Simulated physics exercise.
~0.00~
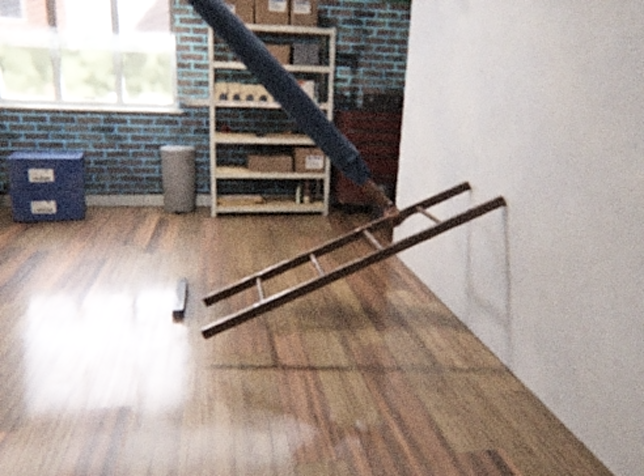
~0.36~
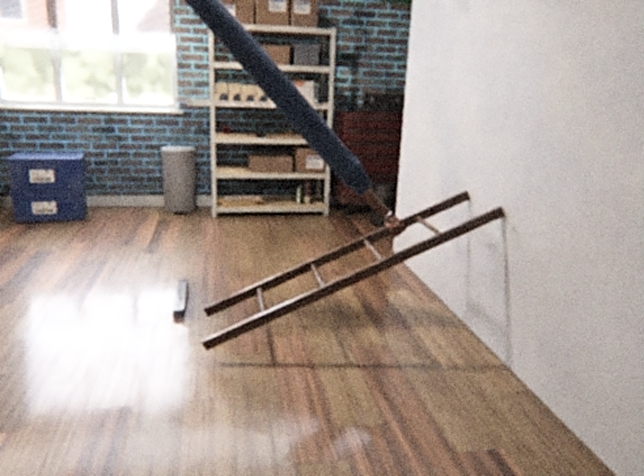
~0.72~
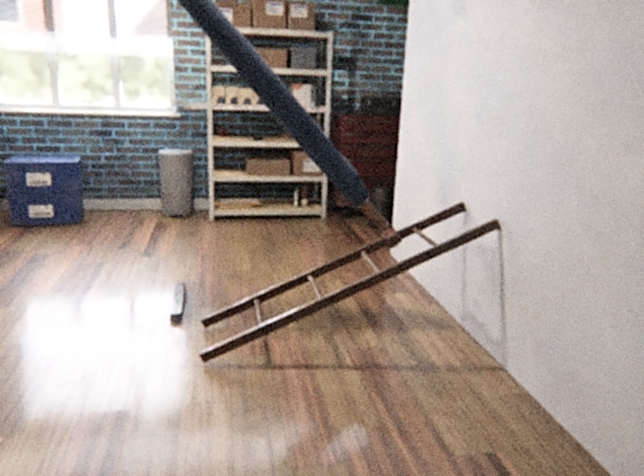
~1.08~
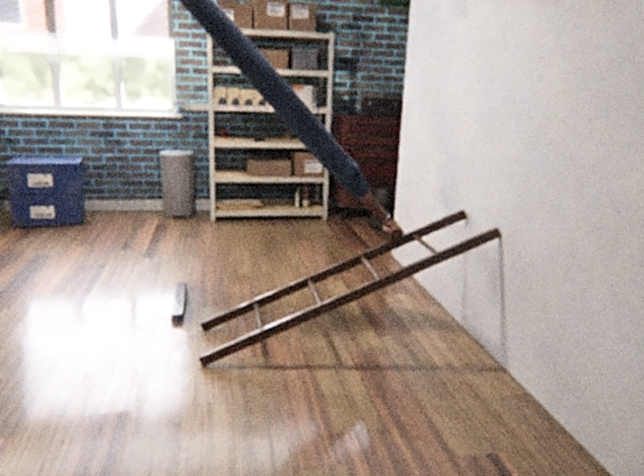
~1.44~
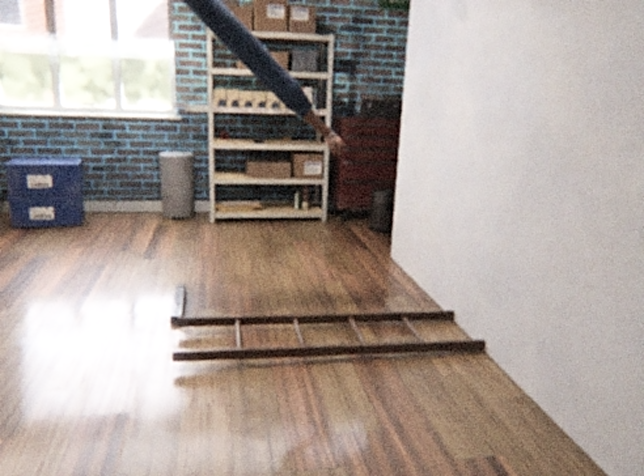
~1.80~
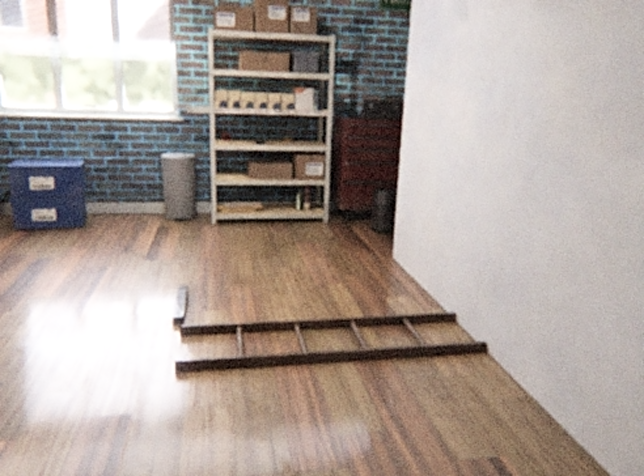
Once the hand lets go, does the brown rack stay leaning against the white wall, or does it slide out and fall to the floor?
It slides out and falls, ending up flat on the wooden floor beside the white wall.
